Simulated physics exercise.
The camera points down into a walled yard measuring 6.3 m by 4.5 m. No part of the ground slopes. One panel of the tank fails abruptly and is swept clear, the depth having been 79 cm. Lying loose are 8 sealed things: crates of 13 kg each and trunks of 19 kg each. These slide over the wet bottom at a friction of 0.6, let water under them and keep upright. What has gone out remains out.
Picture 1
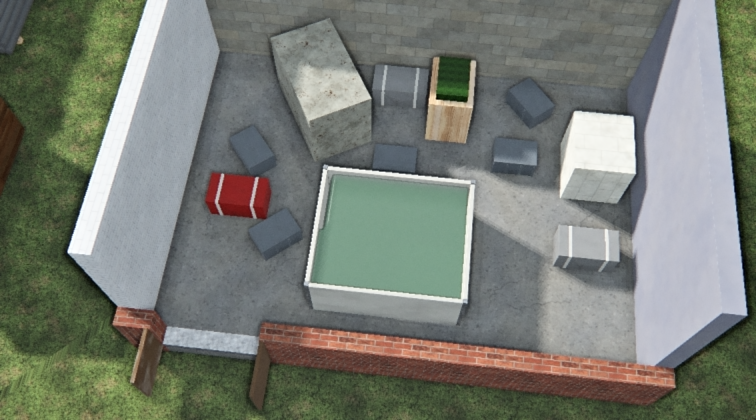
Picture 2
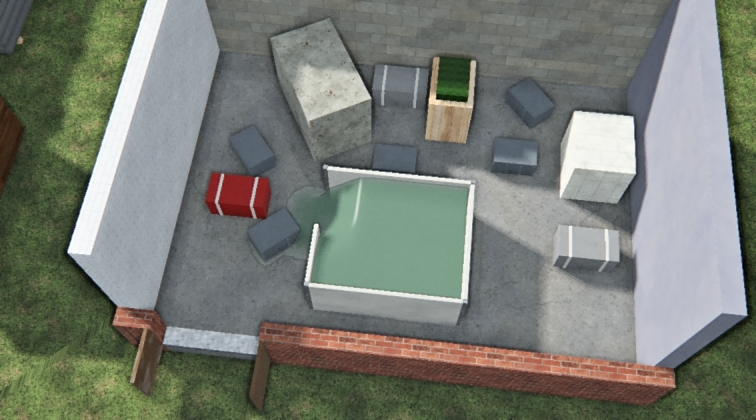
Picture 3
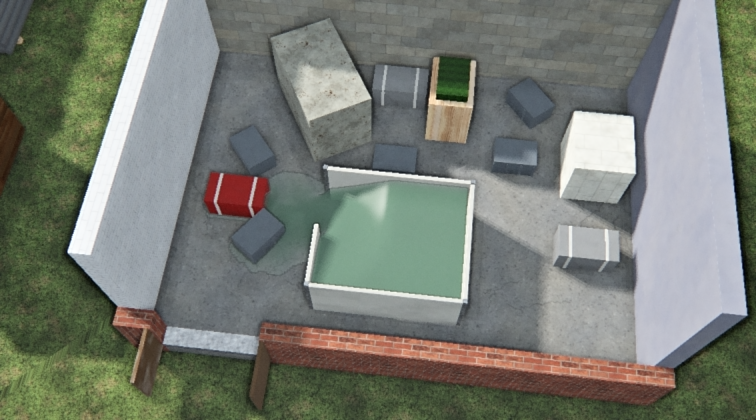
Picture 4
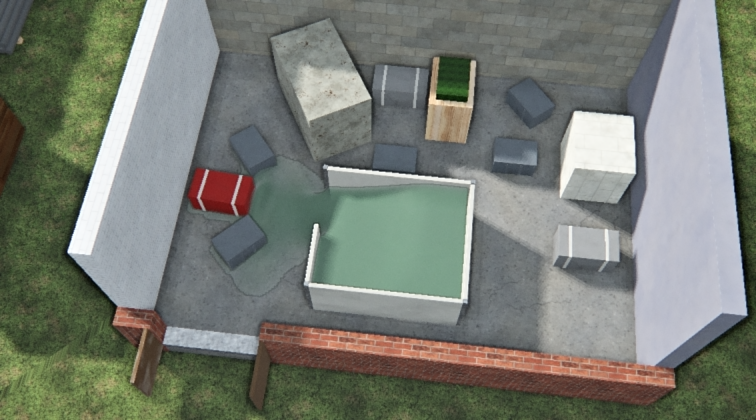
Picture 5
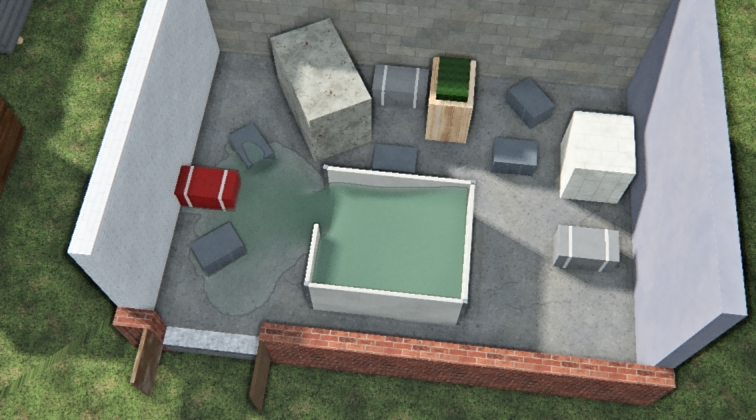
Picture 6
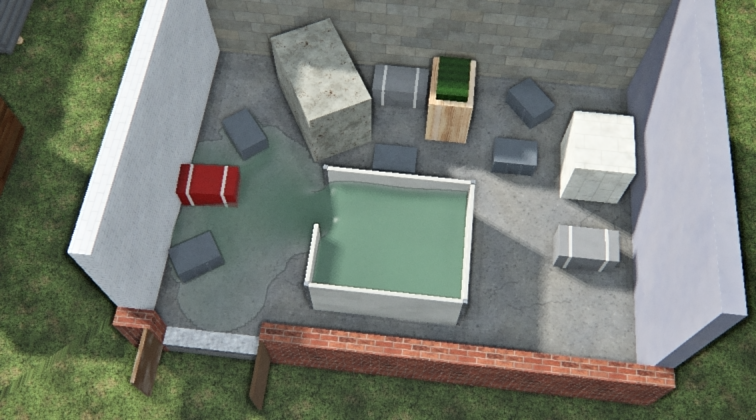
Green water pours through a gap on the left side of a square tank in a walled yard, spreading over the grey ground. It pushes the nearest dark crate leftward, then shifts the red trunk toward the white wall. The pool widens around them, and another dark crate above the trunk moves slightly.
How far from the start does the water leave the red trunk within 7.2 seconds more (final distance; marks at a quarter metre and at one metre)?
Prediction - the red trunk is displaced a great deal.
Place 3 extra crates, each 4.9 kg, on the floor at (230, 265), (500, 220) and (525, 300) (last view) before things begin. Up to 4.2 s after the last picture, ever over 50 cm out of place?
Order as asked - farther, not as far, not as far.
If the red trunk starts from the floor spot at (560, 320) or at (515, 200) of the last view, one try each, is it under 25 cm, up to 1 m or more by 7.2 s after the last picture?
I'd say it does not really move on the first try and it does not really move on the second.
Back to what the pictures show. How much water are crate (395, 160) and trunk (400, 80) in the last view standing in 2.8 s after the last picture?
Close to 0 and 3 centimetres.
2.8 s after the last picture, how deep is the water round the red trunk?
Depth approx. 17 cm.
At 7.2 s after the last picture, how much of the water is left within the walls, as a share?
Remaining: Approx. 68 per cent.
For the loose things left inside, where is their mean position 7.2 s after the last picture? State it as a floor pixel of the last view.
They average out to somewhere around (452, 161).
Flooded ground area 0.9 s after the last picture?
The covered patch comes to about 10.0 m2.
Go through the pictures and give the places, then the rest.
The first frame shows the red trunk at (237, 190) rests on the ground; 3.1 m2 under water; 0 of 8 have shifted.
The second frame shows the red trunk at (237, 190), on the bottom; water covers 3.6 m2; 0 of 8 have shifted.
The third frame shows the red trunk at (236, 190) rests on the ground; water covers 4.2 m2; 1 of 8 have shifted.
The fourth frame shows the red trunk at (220, 187) rests on the ground, 24 cm from its start; water covers 5.1 m2; 2 of 8 have shifted.
The fifth frame shows the red trunk at (206, 182), on the bottom, 45 cm from its start; water covers 6.3 m2; 2 of 8 have shifted.
The sixth frame shows the red trunk at (207, 179) rests on the ground, 45 cm from its start; 7.8 m2 under water; 3 of 8 have shifted.
Then, 0.9 s after the last picture the red trunk is near (205, 171), 0.5 m from its start, afloat; 0 of 8 are out; 2 afloat.
Then, 2.8 s after the last picture the red trunk is near (211, 151), 0.7 m from its start, afloat; 1 of 8 are out; 2 afloat.
Then, 4.8 s after the last picture the red trunk is near (281, 179), 0.6 m from its start, afloat; 1 of 8 are out; 2 afloat.
Then, 7.2 s after the last picture the red trunk has gone out; 2 of 8 are out; 1 afloat.
